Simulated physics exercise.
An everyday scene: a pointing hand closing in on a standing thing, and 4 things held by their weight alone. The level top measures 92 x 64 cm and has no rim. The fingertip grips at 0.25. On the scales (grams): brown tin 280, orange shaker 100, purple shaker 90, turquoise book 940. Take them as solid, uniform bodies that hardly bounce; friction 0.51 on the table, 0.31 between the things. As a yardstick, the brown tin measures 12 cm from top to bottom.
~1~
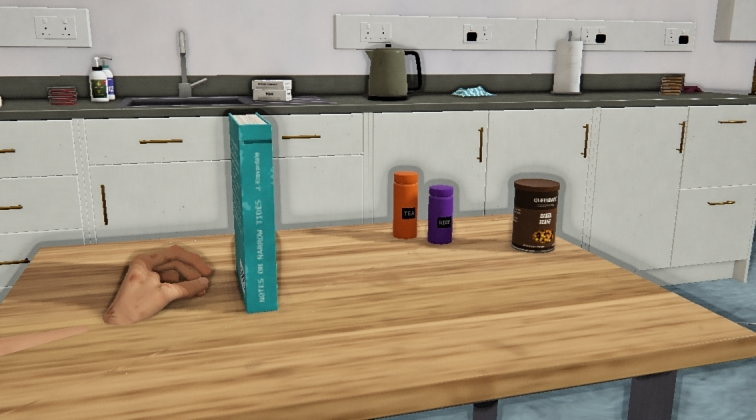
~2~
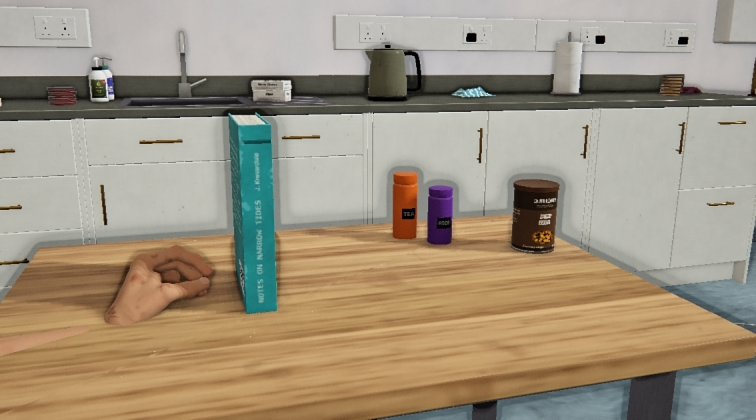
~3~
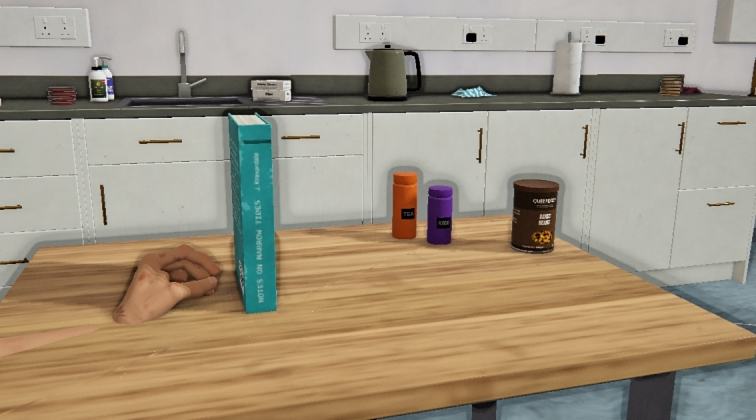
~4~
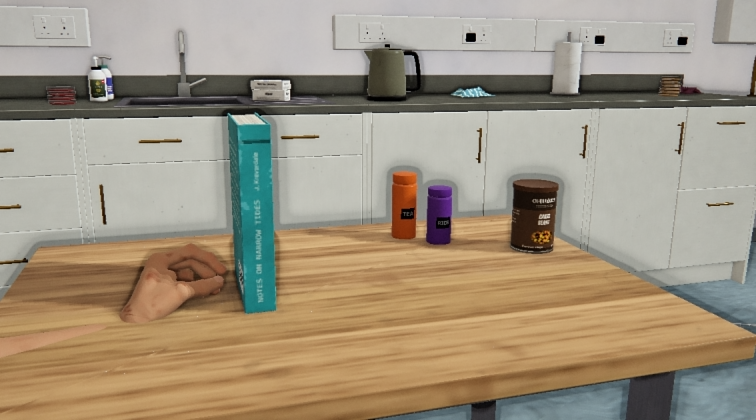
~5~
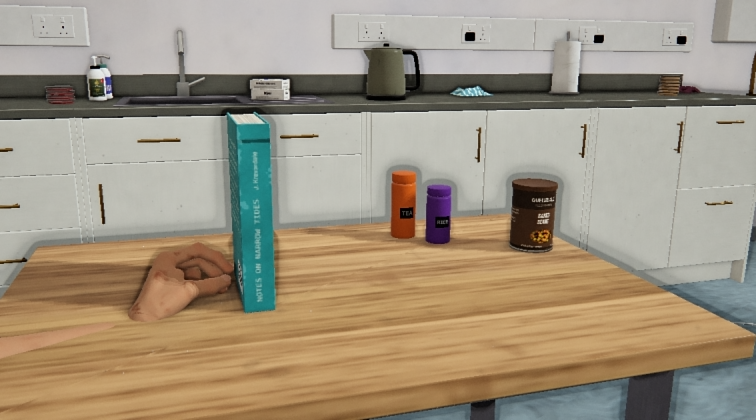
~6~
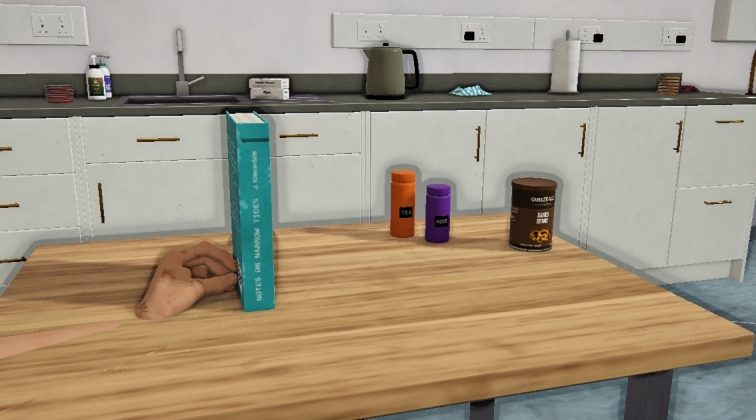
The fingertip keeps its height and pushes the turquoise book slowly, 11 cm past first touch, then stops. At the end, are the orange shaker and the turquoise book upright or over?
The orange shaker keeps standing; the turquoise book keeps standing.
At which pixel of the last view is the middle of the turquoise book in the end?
Near (327, 201).
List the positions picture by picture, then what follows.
In the first frame, hand has come 0 cm; turquoise book (252, 207); orange shaker (406, 205).
In the second frame, hand has come 0 cm; turquoise book (252, 208); brown tin (534, 216).
In the third frame, hand has come 1 cm; turquoise book (251, 208); brown tin (534, 216).
In the fourth frame, hand has come 2 cm; turquoise book (251, 207); brown tin (534, 216).
In the fifth frame, hand has come 3 cm; turquoise book (250, 207); brown tin (533, 215).
In the sixth frame, hand has come 4 cm; turquoise book (249, 206); orange shaker (403, 204).
Then, 0.30 s on from there, hand has come 7 cm; turquoise book moved 2 cm near (266, 205).
Then, 0.80 s on from there, hand has come 11 cm; turquoise book moved 6 cm near (294, 203).
Then, 1.20 s on from there, hand has come 14 cm; turquoise book moved 9 cm near (316, 202).
In the end, not toppled but over 5 cm from the start, turquoise book; the other 3 under 5 cm from the start. At the end, from the last picture's camera, orange shaker near (403, 204), turquoise book near (327, 201).
